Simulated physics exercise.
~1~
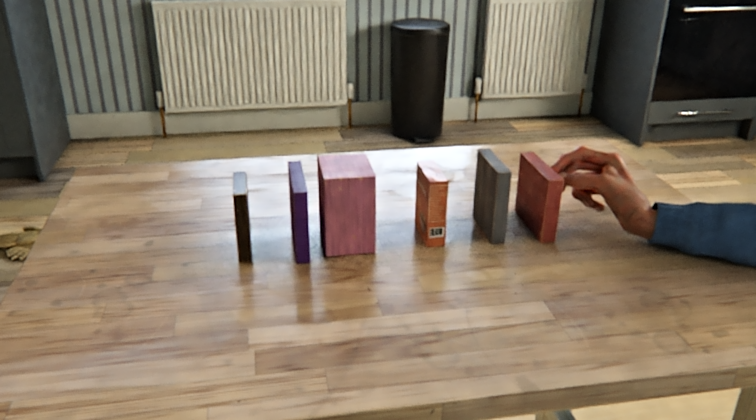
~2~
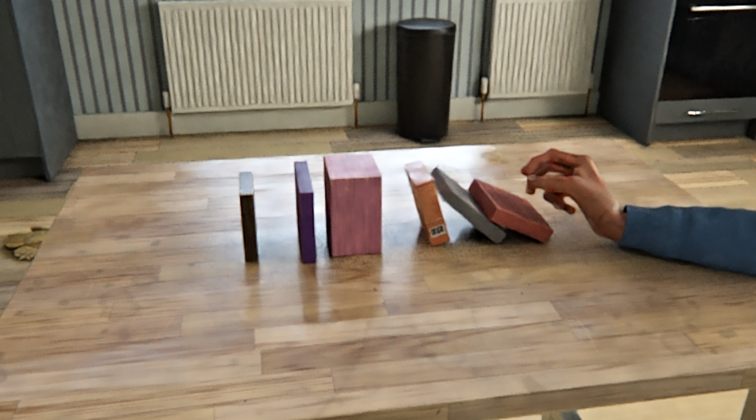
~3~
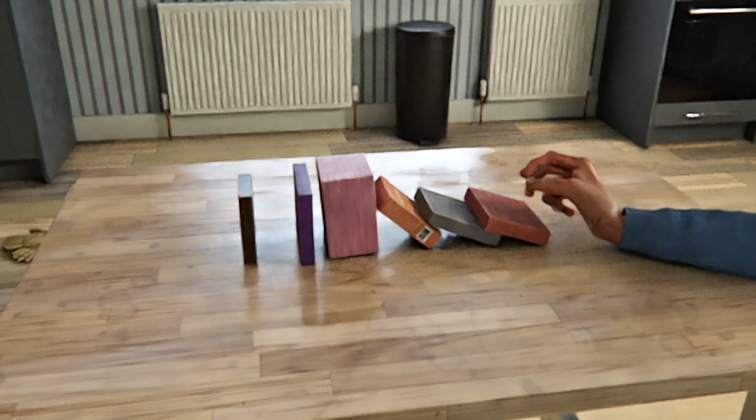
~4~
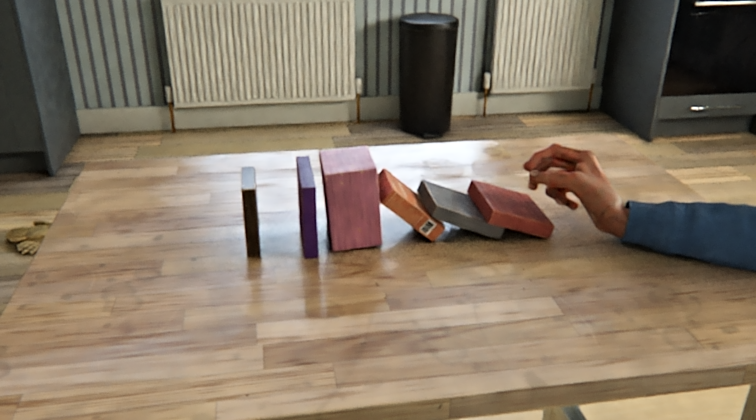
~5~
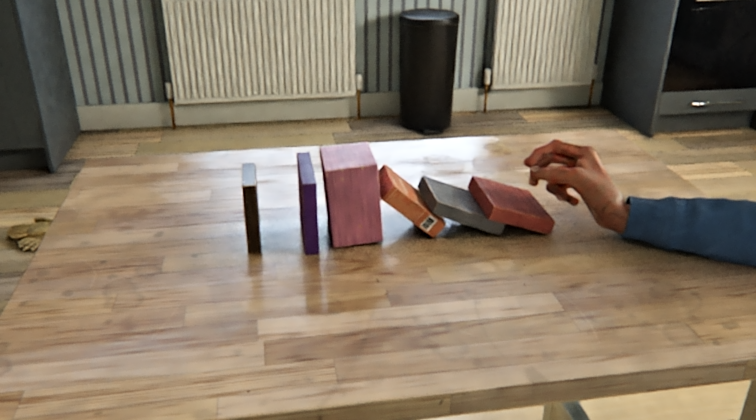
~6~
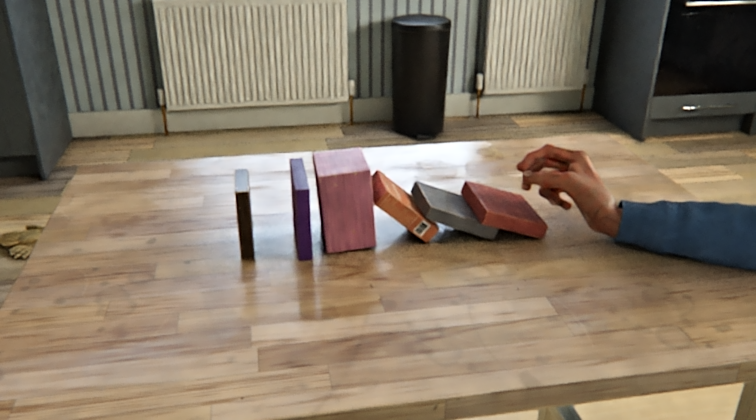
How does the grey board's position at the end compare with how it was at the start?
It stands upright in the row at the start, but by the end it has toppled to the left and is lying on its side.
Hand tips red board left, toppling grey board and orange packet towards pink block, left slightly askew, while purple board stays upright.
